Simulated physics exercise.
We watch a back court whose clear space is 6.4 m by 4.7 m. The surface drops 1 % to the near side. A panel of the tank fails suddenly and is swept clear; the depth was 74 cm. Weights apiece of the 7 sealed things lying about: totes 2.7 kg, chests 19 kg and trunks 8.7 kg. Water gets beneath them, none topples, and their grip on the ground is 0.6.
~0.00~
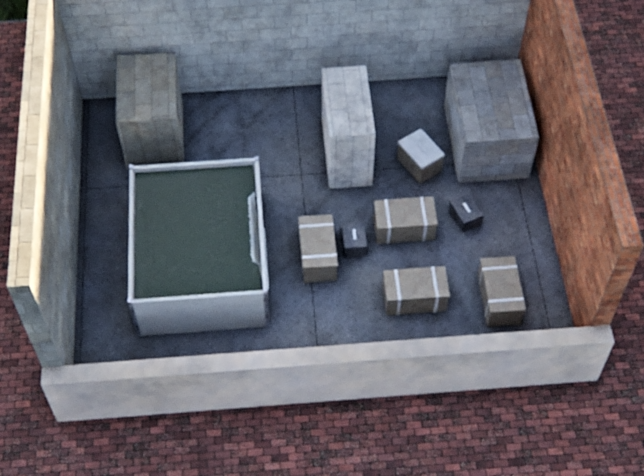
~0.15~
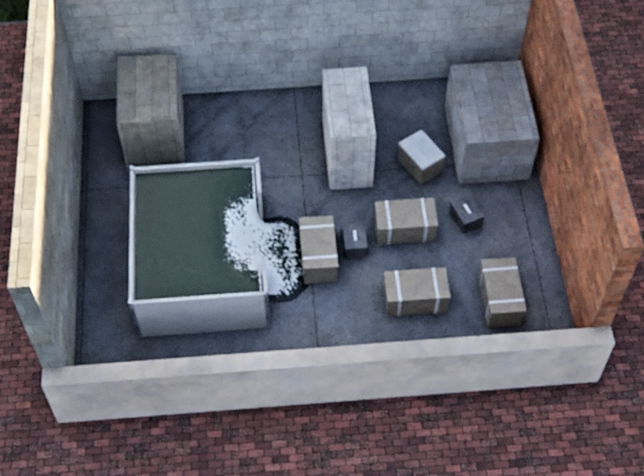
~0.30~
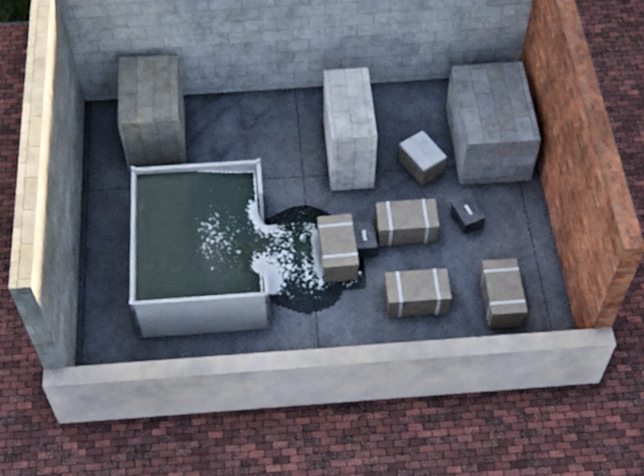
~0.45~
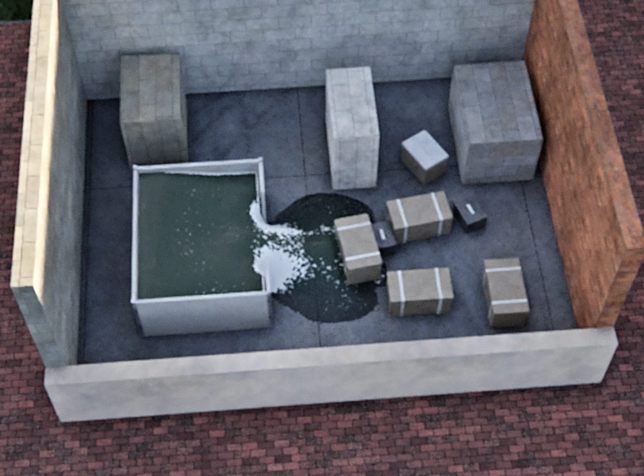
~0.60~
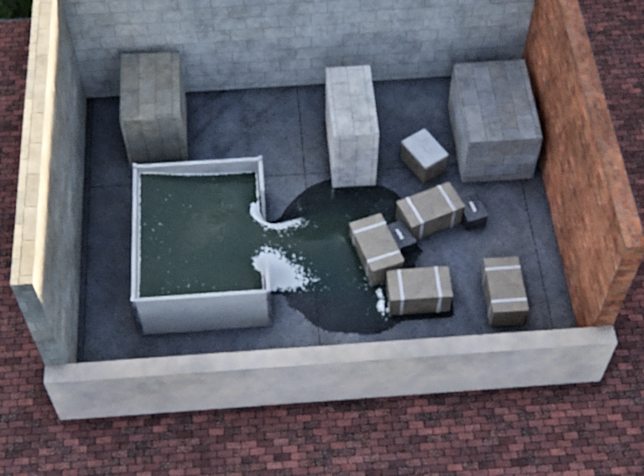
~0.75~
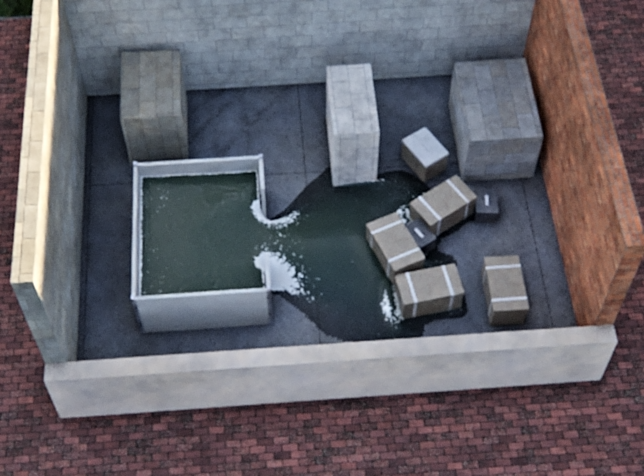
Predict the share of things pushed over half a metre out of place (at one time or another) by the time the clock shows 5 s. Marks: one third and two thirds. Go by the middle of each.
Share: Two thirds or above.
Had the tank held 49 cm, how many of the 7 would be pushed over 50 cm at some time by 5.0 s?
Then 6.
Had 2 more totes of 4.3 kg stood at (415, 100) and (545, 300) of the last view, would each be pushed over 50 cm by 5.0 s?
In turn: More, short of it.
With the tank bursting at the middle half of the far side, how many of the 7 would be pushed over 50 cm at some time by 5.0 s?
Then 1.
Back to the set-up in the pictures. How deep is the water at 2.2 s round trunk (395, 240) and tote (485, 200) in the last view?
Roughly 13 and 33 cm.
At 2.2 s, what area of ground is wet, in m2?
About 17 m2.
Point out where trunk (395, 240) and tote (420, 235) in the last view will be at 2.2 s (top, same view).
Around (526, 250) and (549, 233).
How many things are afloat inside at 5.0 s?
I count 7.
After 1.1 s 5 of 7 are over 50 cm from their spots; 3 afloat.
After 2.2 s 7 of 7 are over 50 cm from their spots; 5 afloat.
After 3.5 s 7 of 7 are over 50 cm from their spots; 6 afloat.
After 5.0 s 5 of 7 are over 50 cm from their spots, and 7 have been at some point; 7 afloat.
